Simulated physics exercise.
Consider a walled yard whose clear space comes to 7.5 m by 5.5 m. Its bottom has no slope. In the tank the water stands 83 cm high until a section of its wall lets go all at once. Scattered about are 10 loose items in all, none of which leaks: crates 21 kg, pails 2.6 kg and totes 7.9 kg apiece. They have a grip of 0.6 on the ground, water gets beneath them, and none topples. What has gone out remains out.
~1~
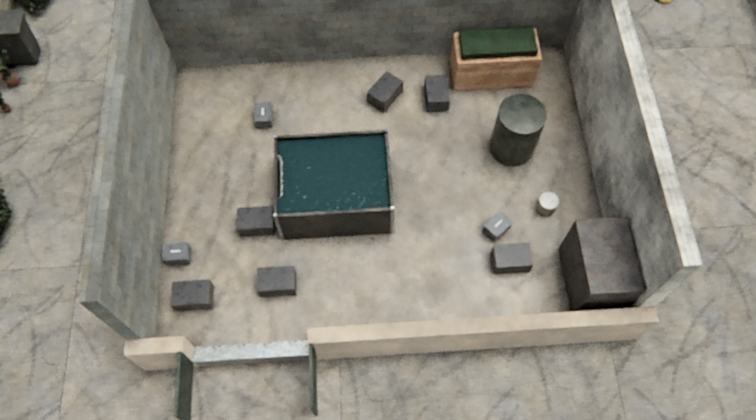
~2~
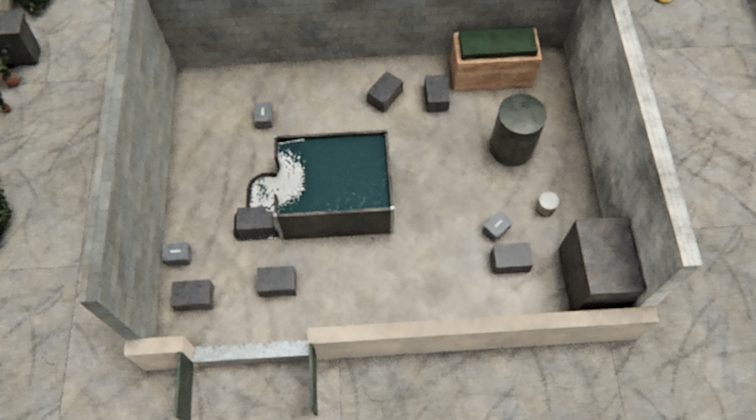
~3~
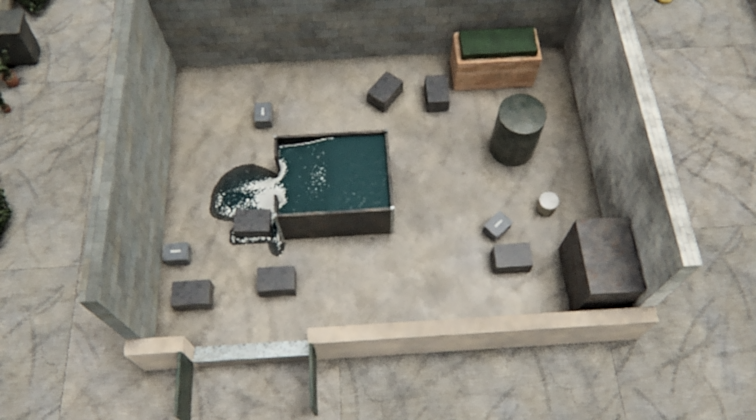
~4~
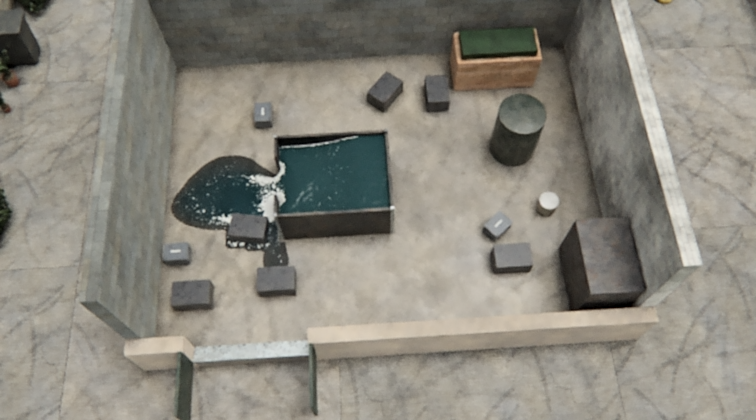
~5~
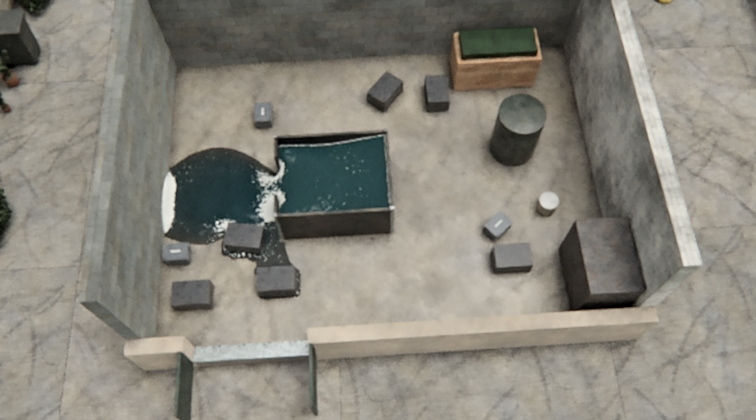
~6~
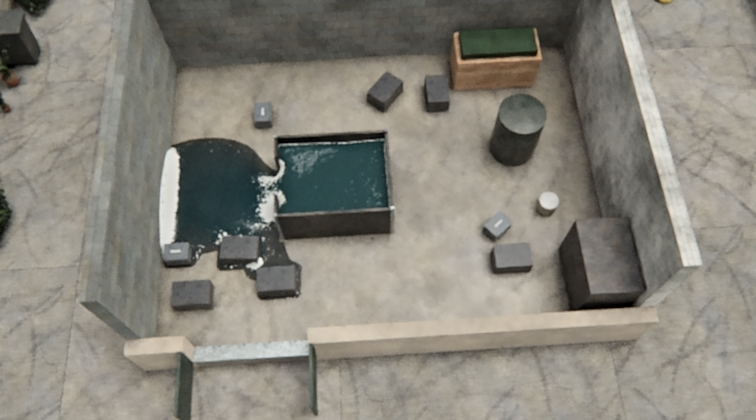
A walled yard with grey walls and a low pale front wall is seen from high above by a still camera. A dark tank of teal water stands left of centre among scattered grey blocks, with a dark cylinder, a dark box and a green-topped wooden planter to the right. Water bursts foaming from the tank's left side, spreads to the left wall and pushes the nearest block slightly frontward and left.
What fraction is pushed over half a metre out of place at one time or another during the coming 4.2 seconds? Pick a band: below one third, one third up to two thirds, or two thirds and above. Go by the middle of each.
The share is below one third.
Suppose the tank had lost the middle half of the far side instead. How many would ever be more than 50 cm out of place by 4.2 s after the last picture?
The answer then is 3.
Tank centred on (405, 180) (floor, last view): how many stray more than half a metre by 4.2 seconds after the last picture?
So the tally would be 4.
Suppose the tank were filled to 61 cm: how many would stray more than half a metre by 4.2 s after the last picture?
You'd get 3 in that case.
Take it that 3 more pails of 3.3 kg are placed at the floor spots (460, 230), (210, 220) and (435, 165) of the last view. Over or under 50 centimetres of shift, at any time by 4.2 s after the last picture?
In order: Within it, beyond it, within it.
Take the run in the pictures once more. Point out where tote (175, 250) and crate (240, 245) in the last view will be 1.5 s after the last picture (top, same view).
Roughly (184, 325), then roughly (233, 273).
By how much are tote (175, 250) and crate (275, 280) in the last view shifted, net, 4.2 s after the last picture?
Note, listed in order: Gone out, 0 cm.
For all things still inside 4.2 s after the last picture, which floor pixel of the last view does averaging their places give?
Roughly at (389, 205).
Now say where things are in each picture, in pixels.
In the first picture, a crate at (255, 217), on the bottom; a tote at (176, 251) rests on the ground; water covers 2.6 m2; 0 of 10 have shifted.
In the second picture, a crate at (255, 217), on the bottom; a tote at (176, 251), on the bottom; water covers 3.1 m2; 0 of 10 have shifted.
In the third picture, a crate at (252, 220), on the bottom, 6 cm from its start; a tote at (176, 251), on the bottom; 3.8 m2 under water; 1 of 10 have shifted.
In the fourth picture, a crate at (248, 226), on the bottom, 18 cm from its start; a tote at (176, 251) rests on the ground; 4.9 m2 under water; 1 of 10 have shifted.
In the fifth picture, a crate at (243, 235) rests on the ground, 36 cm from its start; a tote at (176, 251) rests on the ground; 5.9 m2 under water; 1 of 10 have shifted.
In the sixth picture, a crate at (239, 247), on the bottom, 58 cm from its start; a tote at (176, 251), on the bottom; water covers 6.6 m2; 1 of 10 have shifted.
Then, 0.4 s after the last picture 1 of 10 are over 50 cm from their spots; 0 afloat.
Then, 1.5 s after the last picture 3 of 10 are over 50 cm from their spots; 1 afloat.
Then, 2.8 s after the last picture 3 of 10 are over 50 cm from their spots; 0 afloat.
Then, 4.2 s after the last picture 3 of 10 are over 50 cm from their spots, and 3 have been at some point; 0 afloat.
